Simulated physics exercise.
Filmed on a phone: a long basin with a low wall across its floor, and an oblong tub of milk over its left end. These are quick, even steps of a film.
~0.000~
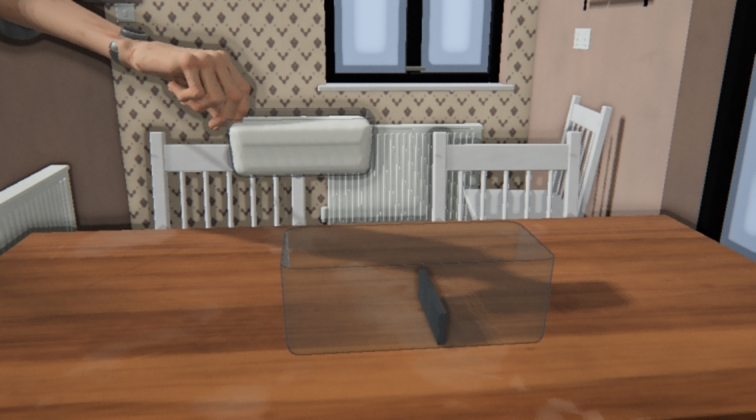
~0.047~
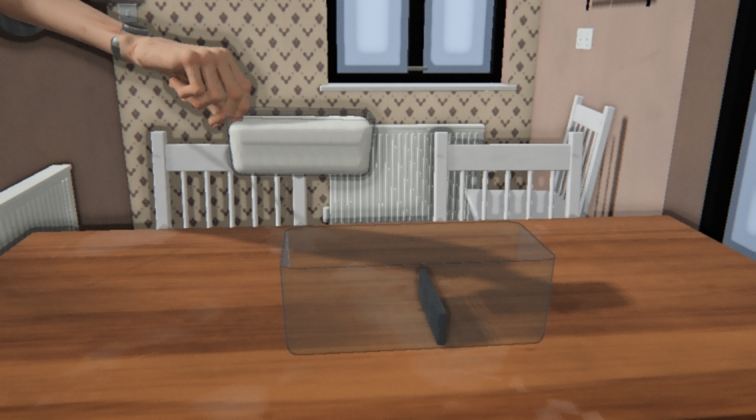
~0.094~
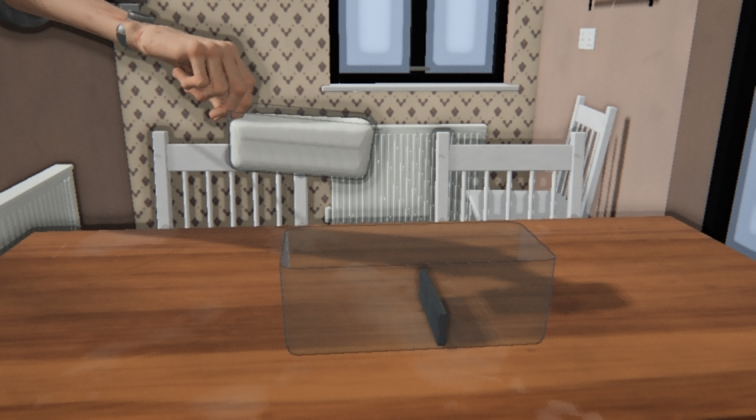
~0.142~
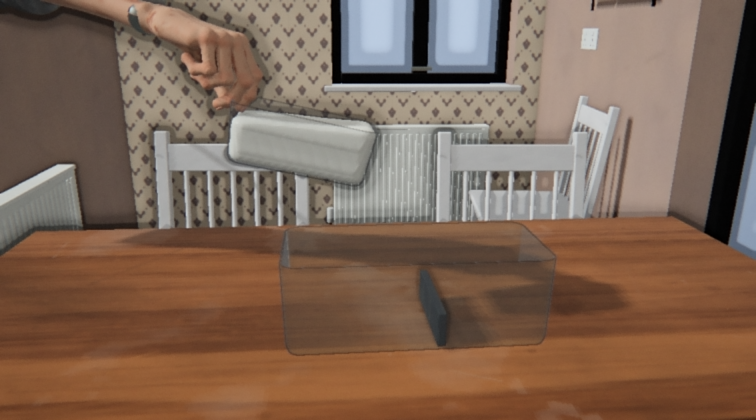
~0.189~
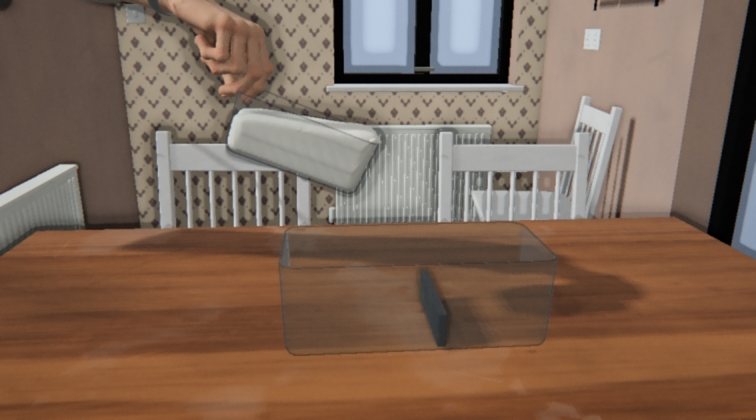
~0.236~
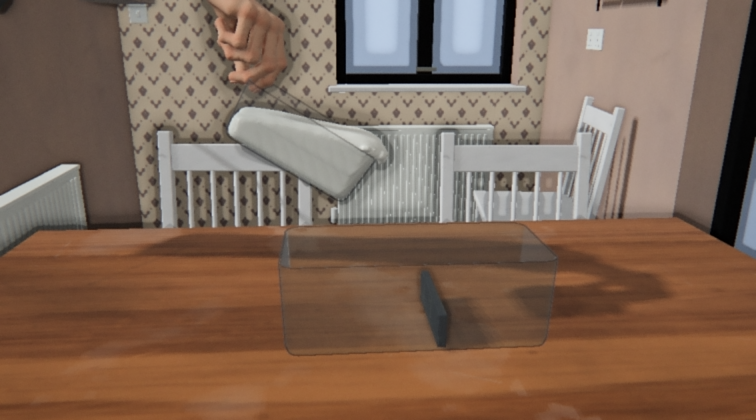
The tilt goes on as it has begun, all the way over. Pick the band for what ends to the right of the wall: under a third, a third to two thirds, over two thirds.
The share right of the wall is under a third.
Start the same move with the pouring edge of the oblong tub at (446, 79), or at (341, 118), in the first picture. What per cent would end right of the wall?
About 70 and 10 per cent.
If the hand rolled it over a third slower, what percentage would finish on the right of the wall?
Roughly 35 in a hundred.
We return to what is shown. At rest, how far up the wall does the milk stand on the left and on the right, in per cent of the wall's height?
The left part 50 per cent, the right part 20.
A moment on, the oblong tub is tipped on its side and 14 per cent is still to pour, 37 is left of the wall and 7 right of it.
Next, the oblong tub is tipped right over and 1 per cent is still to pour, 77 is left of the wall and 13 right of it.
Then the oblong tub is tipped right over and 0 per cent is still to pour, 73 is left of the wall and 16 right of it.
Later the oblong tub is tipped right over and 0 per cent is still to pour, 75 is left of the wall and 17 right of it.
At rest 75 per cent lies left of the wall, 17 right of it and 9 outside.
